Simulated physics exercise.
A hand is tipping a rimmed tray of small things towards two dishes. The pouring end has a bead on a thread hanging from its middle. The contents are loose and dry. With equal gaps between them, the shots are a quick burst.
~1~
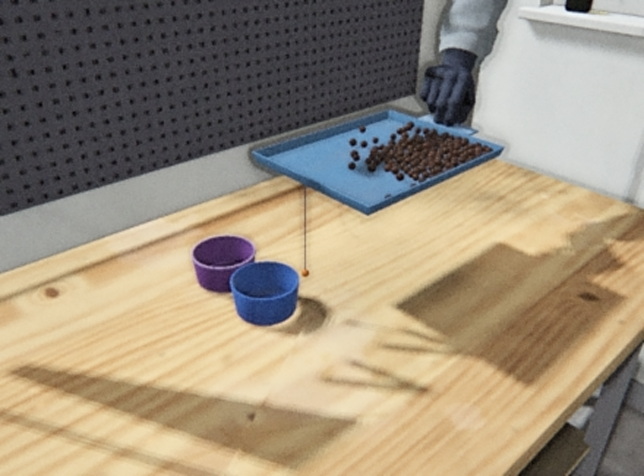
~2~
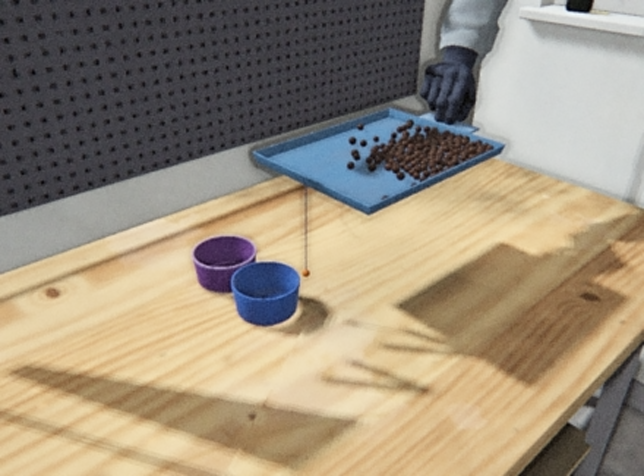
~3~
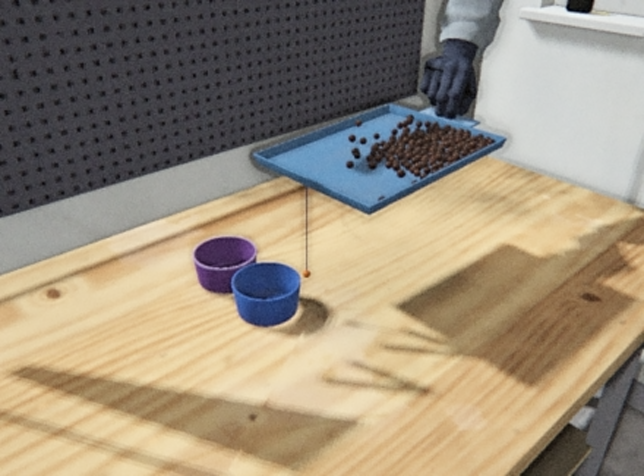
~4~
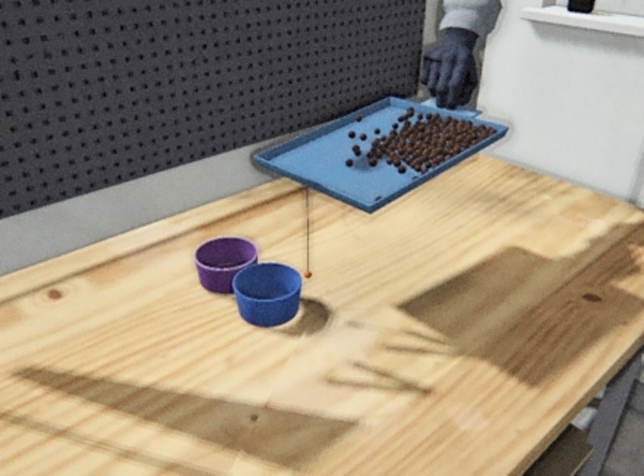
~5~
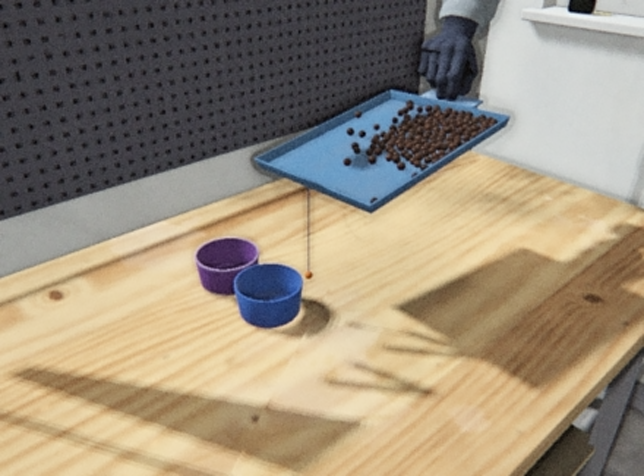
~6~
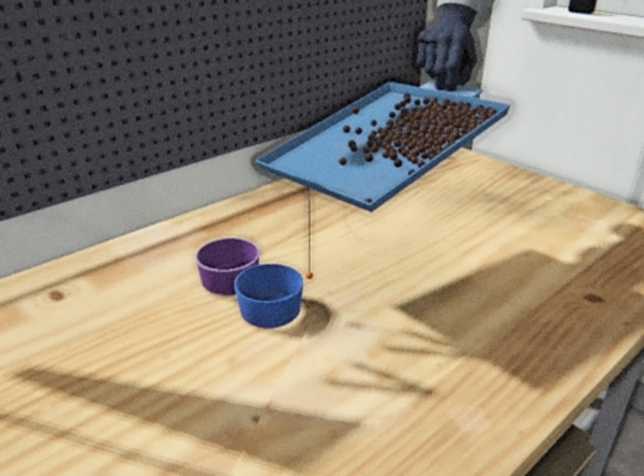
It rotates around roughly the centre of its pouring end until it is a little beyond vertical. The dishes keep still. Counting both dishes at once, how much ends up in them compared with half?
Between them they hold more than half.
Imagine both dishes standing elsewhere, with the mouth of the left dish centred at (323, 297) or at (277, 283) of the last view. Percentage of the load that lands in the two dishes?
Respectively 0 % and 40 %.
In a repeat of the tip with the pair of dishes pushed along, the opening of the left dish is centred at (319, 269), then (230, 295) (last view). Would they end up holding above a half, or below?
Taking the tries in order: A minor share, followed by a minor share.
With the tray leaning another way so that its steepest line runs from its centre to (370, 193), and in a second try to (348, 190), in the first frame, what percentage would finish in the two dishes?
Shares, approx.: 0 %, then 0 %.
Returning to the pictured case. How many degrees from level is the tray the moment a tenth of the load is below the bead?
It has tipped about 45 degrees.
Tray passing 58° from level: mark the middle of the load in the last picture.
Close to (278, 182).
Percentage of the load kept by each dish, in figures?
Left dish 30 per cent; right dish 40 per cent.
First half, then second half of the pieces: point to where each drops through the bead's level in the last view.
At about (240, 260), then at (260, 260).
Shortly afterwards, tray tipped steeply; near half on the tray; a little in the right dish; a little in the left dish; a little outside both; a little in the air.
Next, tray tipped right over; near half in the right dish; near a quarter in the left dish; near a quarter outside both; a little in the air.
Some moments later, tray tipped past a quarter turn; near half in the right dish; near a quarter in the left dish; near a quarter outside both.
In the end, tray tipped past a quarter turn; near half in the right dish; near a quarter in the left dish; near a quarter outside both.
